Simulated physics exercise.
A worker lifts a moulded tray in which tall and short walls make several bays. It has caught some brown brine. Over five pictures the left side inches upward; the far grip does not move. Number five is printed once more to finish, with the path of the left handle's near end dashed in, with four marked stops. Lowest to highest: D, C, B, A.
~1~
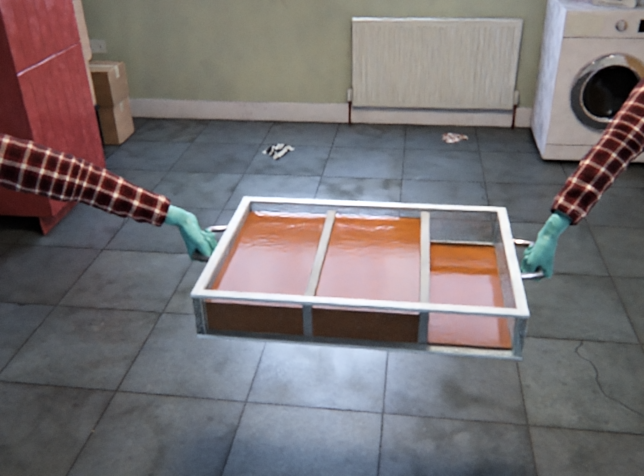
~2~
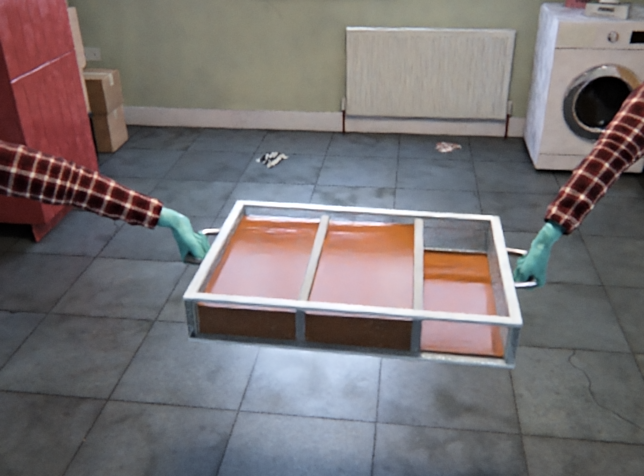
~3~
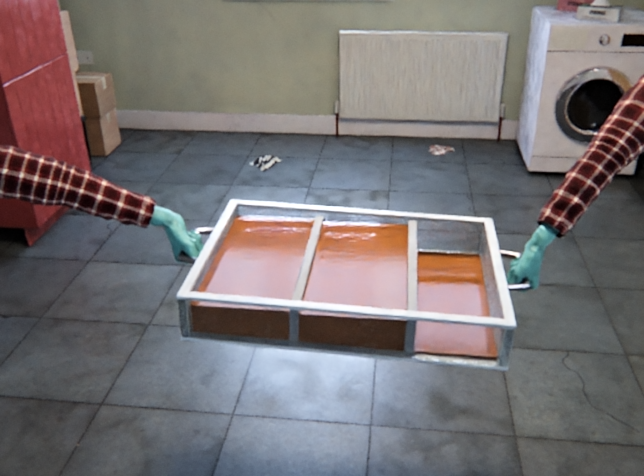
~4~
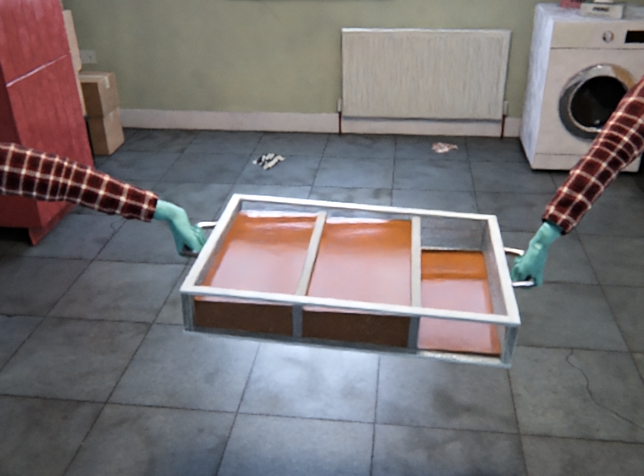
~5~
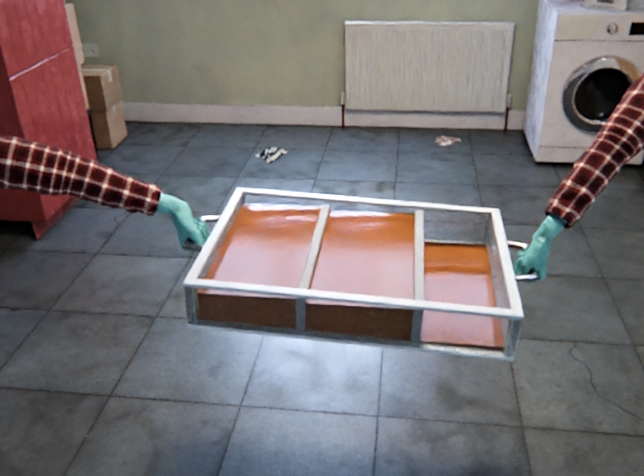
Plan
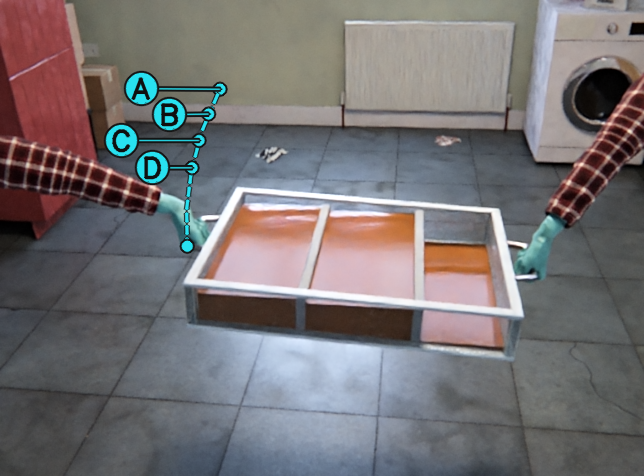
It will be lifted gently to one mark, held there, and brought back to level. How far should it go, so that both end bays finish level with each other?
Choose D.
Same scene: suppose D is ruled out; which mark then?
That would be C.
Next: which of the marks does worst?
It is A.
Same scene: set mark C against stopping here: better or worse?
Mark C is better.
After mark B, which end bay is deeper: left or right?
The right end bay.
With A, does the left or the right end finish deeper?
The right end bay.
On the marked copy, A at (220, 89); B at (208, 114); C at (199, 140); D at (192, 167).
For mark A, the right end bay stands much deeper than the other; about 34 % goes over the rim.
For mark B, the right end bay stands much deeper than the other; about 22 % goes over the rim.
For mark C, the right end bay stands much deeper than the other; about 6 % goes over the rim.
For mark D, the two end bays stand about equally deep; nothing spills.
